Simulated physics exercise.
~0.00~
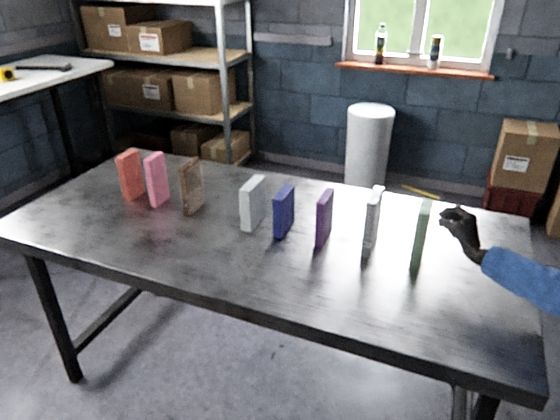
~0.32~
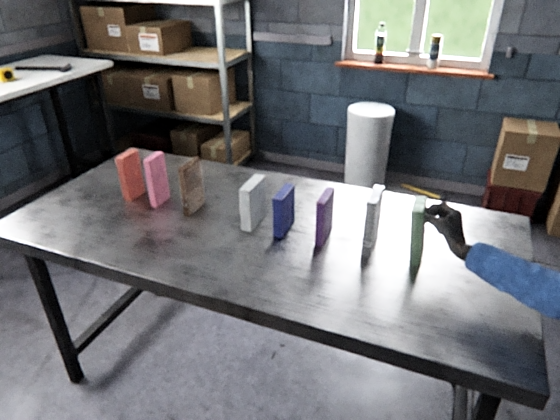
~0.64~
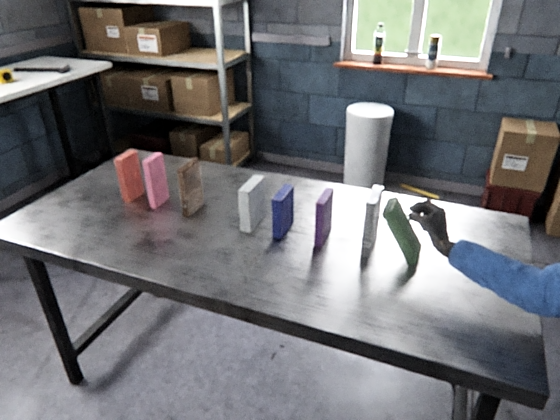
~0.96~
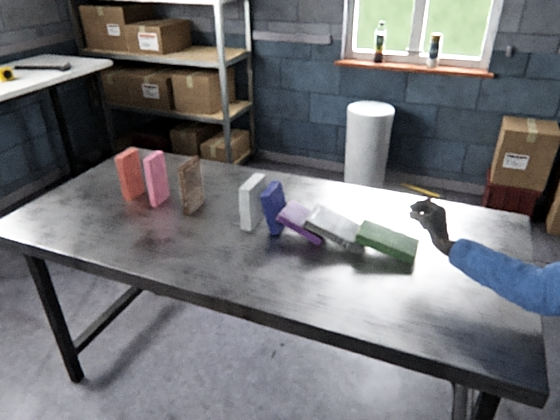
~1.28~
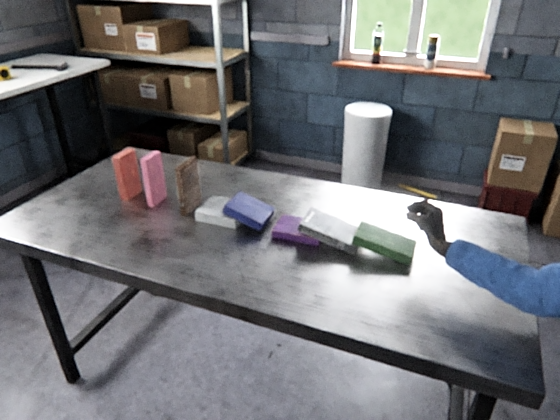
On a metal table in a storeroom, a gloved hand tipped the green block leftward, and the grey, purple, blue and white pieces toppled in turn, ending on their sides while the brown, pink and red ones stayed standing at the left.
